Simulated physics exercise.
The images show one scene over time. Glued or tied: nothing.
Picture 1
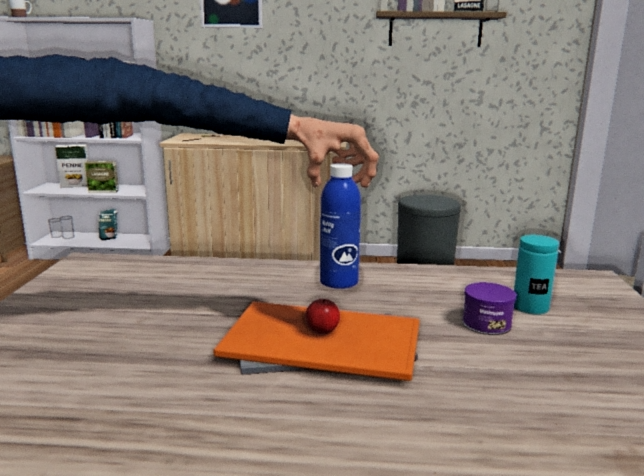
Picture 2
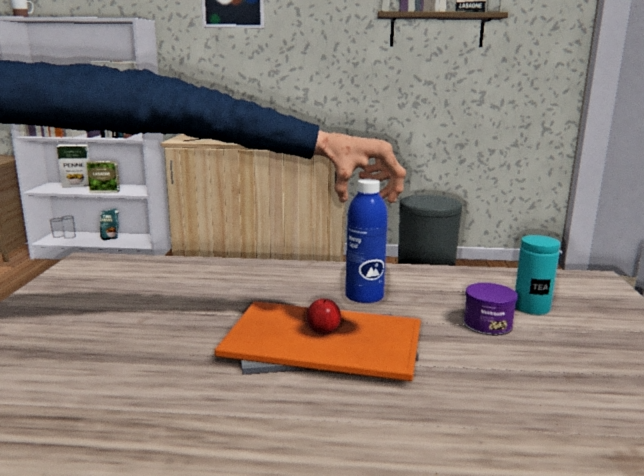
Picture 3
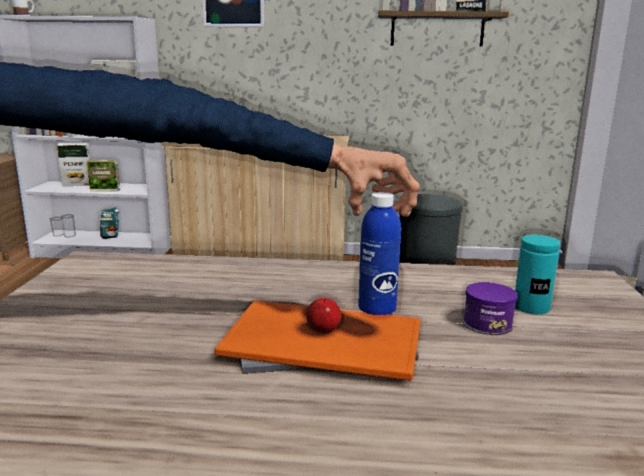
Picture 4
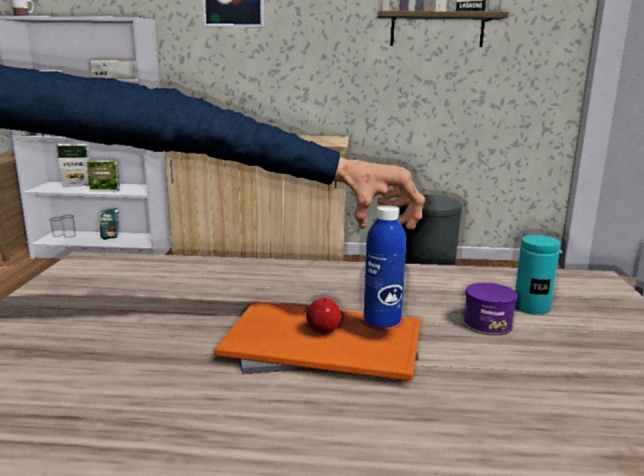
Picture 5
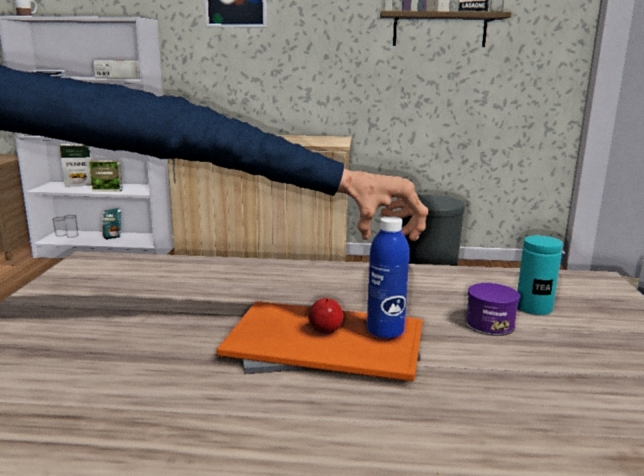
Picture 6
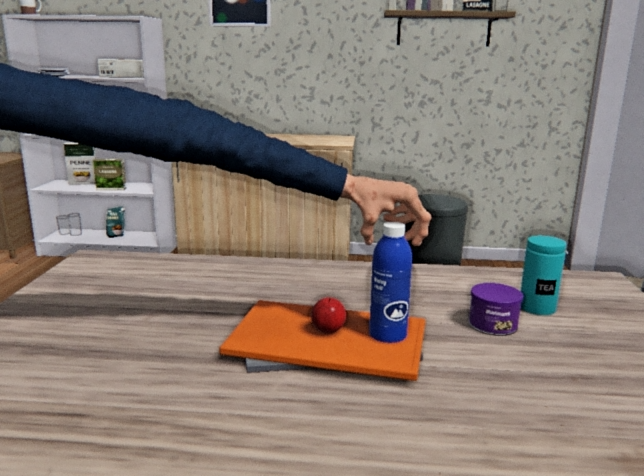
A blue bottle was lowered by a hand reaching in from the left, moving down and slightly right until it was set on the orange tray beside a red apple, fingers still on its cap.
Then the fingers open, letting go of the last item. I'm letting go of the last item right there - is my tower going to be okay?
Stable.
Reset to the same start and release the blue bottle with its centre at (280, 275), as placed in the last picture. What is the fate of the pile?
Well, it is fine after that.
Then, 0.20 s on from there, no change.
Then, 0.40 s on from there, blue bottle resting near (391, 282).
In the end, all 6 unmoved. At the end, from the last picture's camera, blue bottle near (391, 282). The pile holds.
